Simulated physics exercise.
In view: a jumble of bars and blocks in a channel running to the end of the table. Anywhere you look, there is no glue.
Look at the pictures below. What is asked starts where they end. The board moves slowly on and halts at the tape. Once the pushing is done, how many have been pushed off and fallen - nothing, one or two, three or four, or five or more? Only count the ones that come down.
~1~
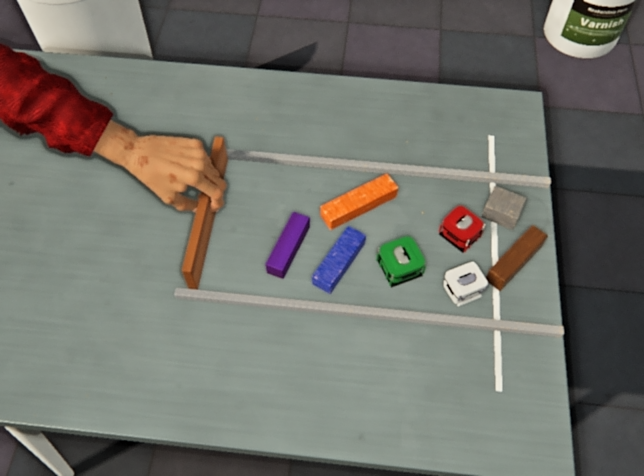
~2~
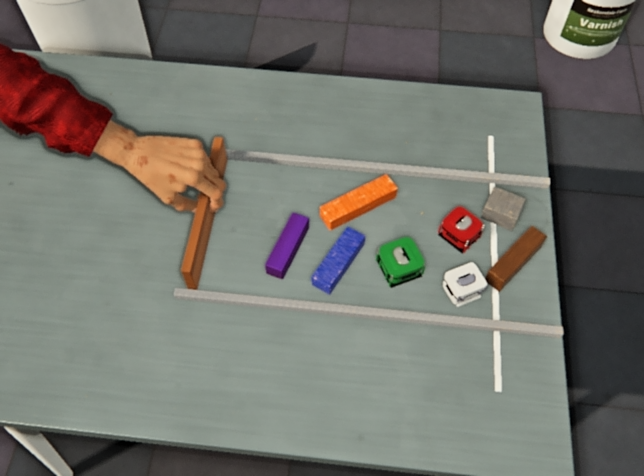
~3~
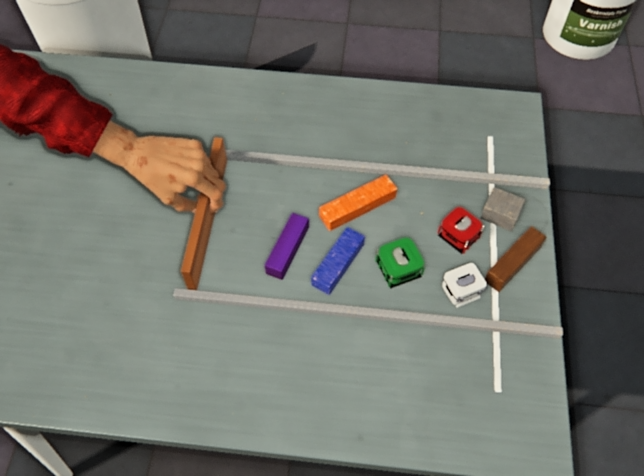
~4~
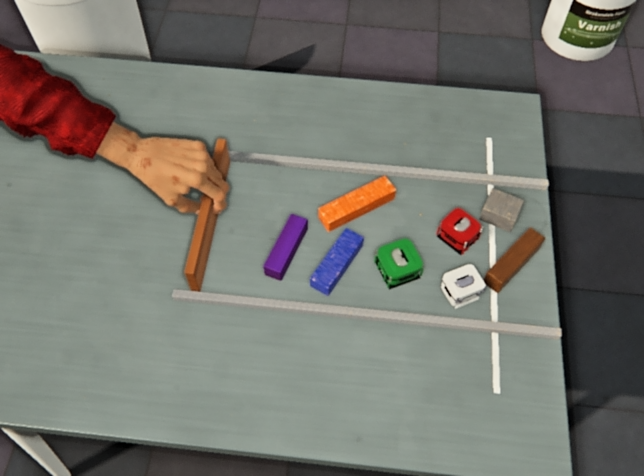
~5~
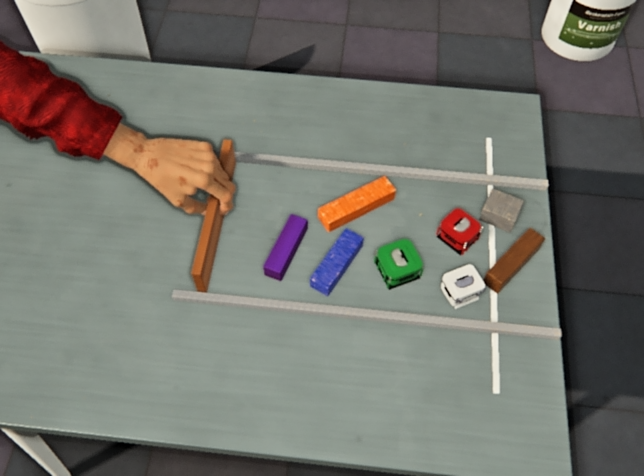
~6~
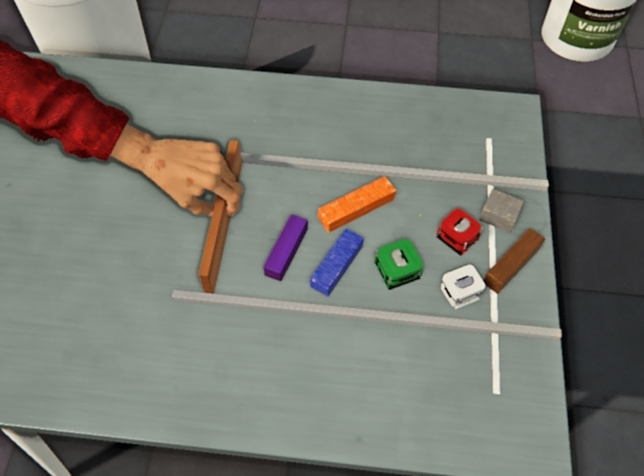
The push is going to knock off a lone one or a pair.
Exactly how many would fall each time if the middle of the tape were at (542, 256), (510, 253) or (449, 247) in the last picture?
Down on the floor: 6, 3 and 0.
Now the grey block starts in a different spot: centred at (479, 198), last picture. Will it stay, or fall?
If so, it stays where it is.
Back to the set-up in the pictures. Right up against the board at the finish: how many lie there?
I count 2 of them.
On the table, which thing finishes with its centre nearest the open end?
Green case.
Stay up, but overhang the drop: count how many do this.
You'd get 1.
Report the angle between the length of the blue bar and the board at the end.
About 0 degrees.
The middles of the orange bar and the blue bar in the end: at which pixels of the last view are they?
Final pixels, roughly: (503, 214) for the first, (526, 291) for the other.
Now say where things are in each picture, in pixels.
The first picture shows brown bar (517, 258); grey block (504, 208); white case (464, 285); board (207, 211); tape (495, 249).
The second picture shows grey block (503, 208); red case (461, 230).
The third picture shows white case (463, 285); purple stick (288, 246).
The fourth picture shows brown bar (514, 260); orange bar (357, 204).
The fifth picture shows grey block (501, 210); green case (399, 264).
The sixth picture shows brown bar (514, 261); grey block (501, 211); white case (462, 287); board (222, 215); tape (492, 251).
Early on, none off yet; brown bar at rest near (514, 261); grey block at rest near (501, 211); white case at rest near (462, 287).
A while later, none off yet; brown bar travelled a little near (533, 261); grey block at rest near (501, 211); white case travelled about its own width near (501, 298).
Finally, the number that fall off is one or two; lost, white case and brown bar.
